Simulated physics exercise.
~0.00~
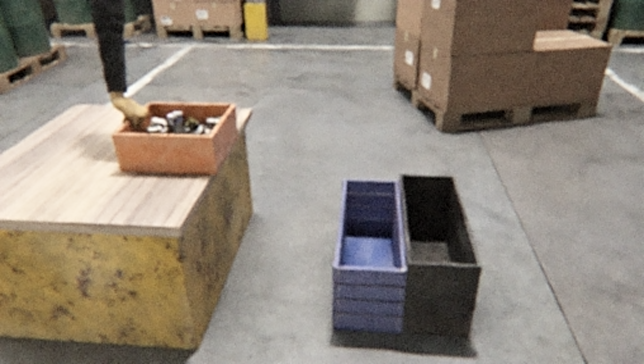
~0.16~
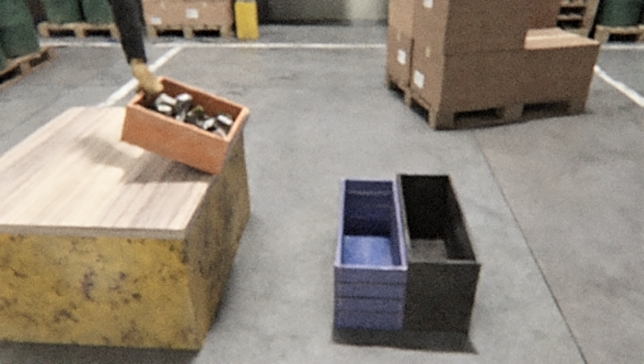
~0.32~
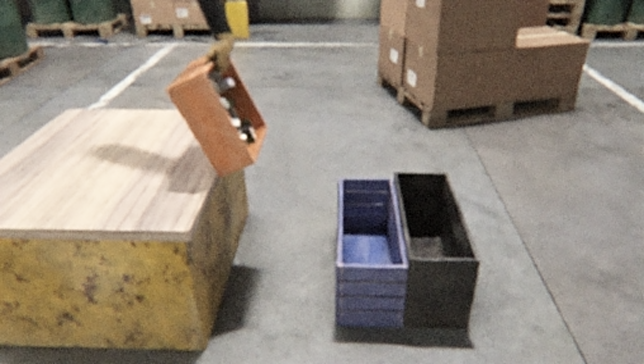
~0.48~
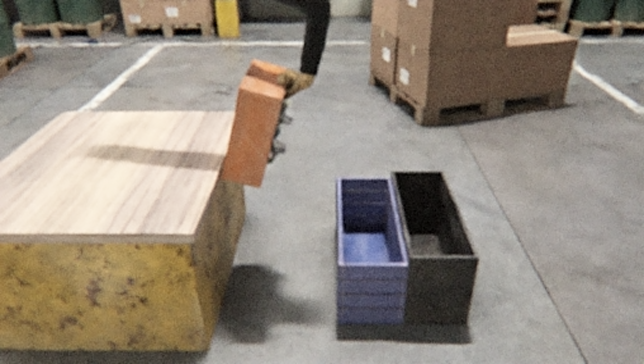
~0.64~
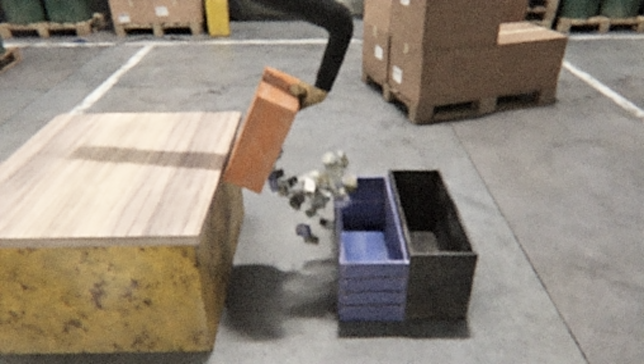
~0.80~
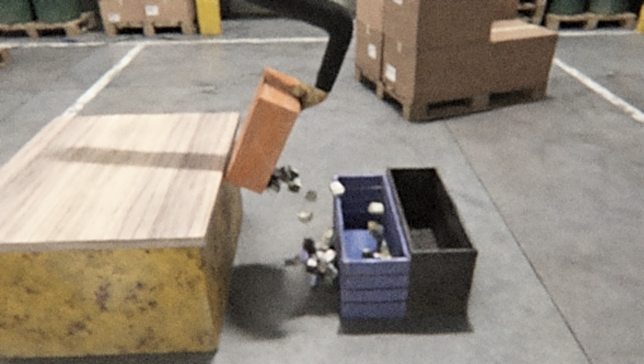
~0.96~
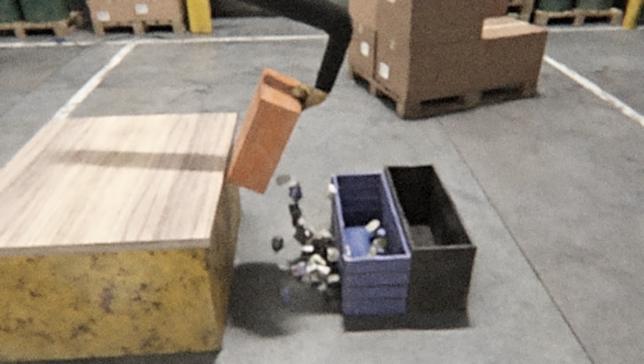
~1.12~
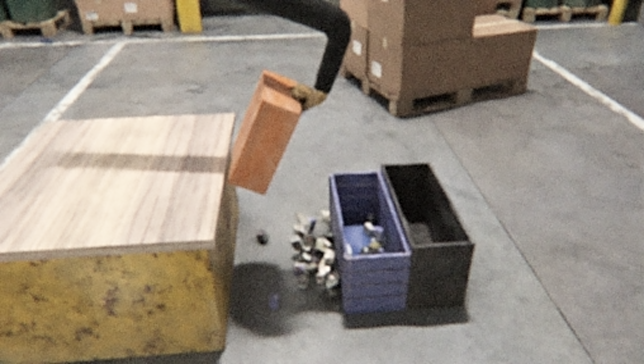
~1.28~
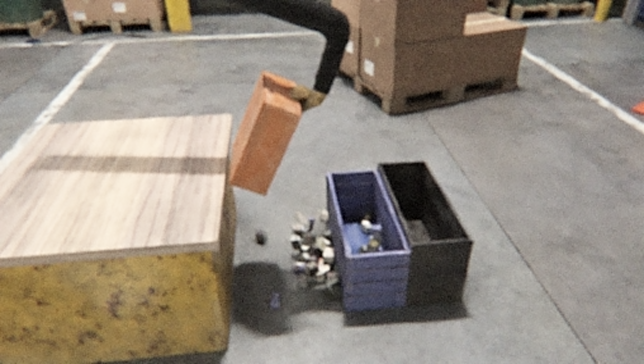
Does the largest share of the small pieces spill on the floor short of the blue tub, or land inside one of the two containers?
The largest share spills on the floor between the bench and the blue tub. Only a smaller part lands inside the blue tub.
An orange crate tips off a bench, spilling most pieces on the floor before the blue tub.
